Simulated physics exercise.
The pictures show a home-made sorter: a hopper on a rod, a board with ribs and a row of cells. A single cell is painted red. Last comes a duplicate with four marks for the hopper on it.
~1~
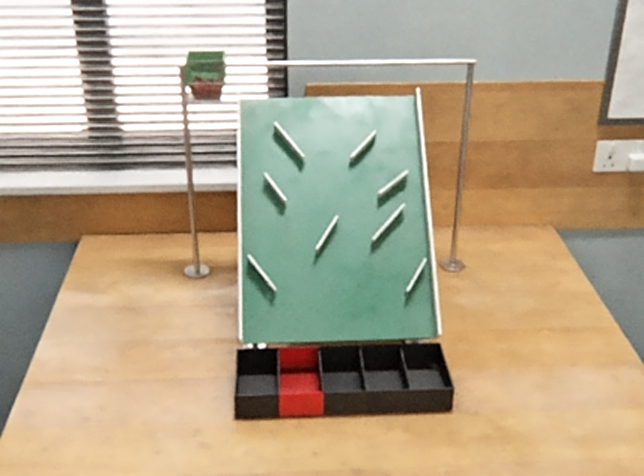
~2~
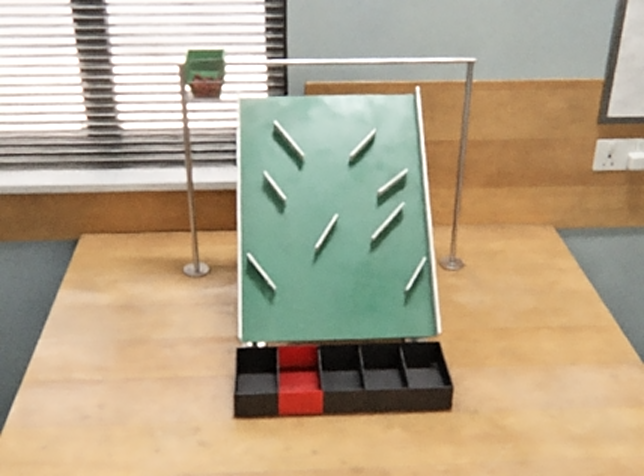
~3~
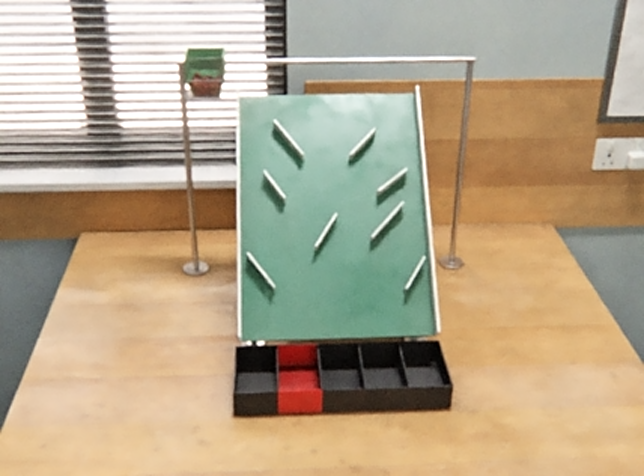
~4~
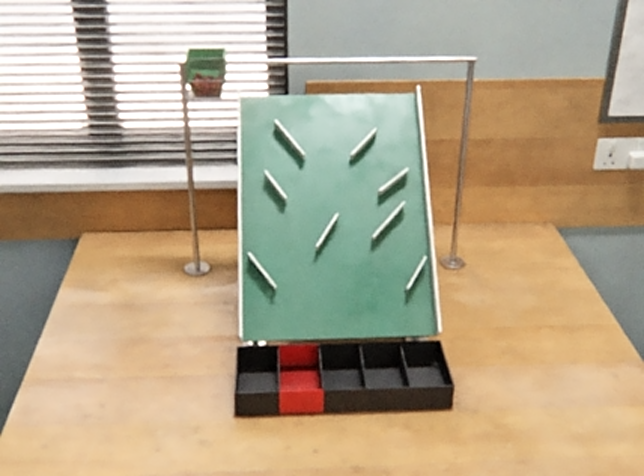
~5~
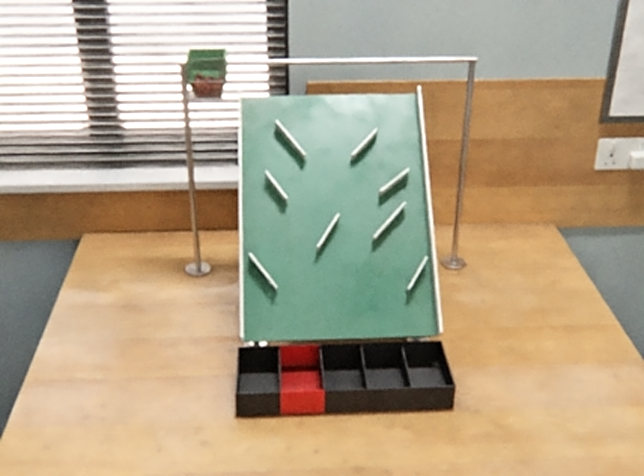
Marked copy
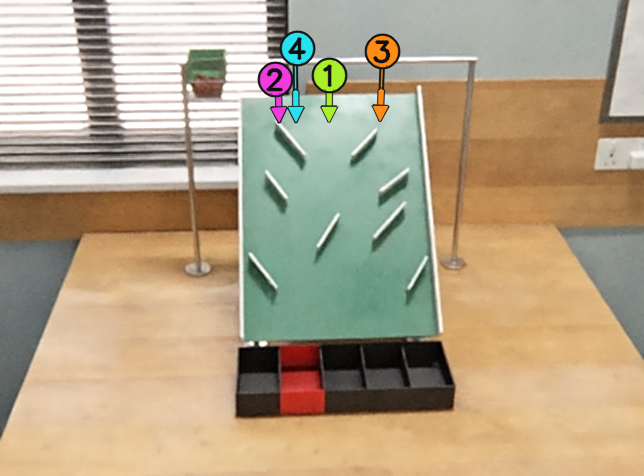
A green board with slanted ribs stood on a wooden table above a row of black cells, one painted red, while a small hopper sat on a rod at the upper left; nothing moved.
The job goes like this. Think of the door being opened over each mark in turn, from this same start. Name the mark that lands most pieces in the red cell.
2 beats the others.
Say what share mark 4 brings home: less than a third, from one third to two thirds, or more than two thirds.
It is from one third to two thirds.
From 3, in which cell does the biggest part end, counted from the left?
The third from the left.
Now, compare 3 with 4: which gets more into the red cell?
Here it is mark 4.
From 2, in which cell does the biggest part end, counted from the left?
The second.
On the marked copy, mark 1 meets the board at (329, 116); mark 2 meets the board at (279, 116); mark 3 meets the board at (380, 115); mark 4 meets the board at (295, 116).
For mark 1, roughly a quarter in the red cell, the larger part in other cells.
For mark 2, roughly half in the red cell, roughly a third in other cells, about a tenth held on the board.
For mark 3, about a tenth in the red cell, the larger part in other cells, about a tenth held on the board.
For mark 4, roughly a third in the red cell, roughly two thirds in other cells.
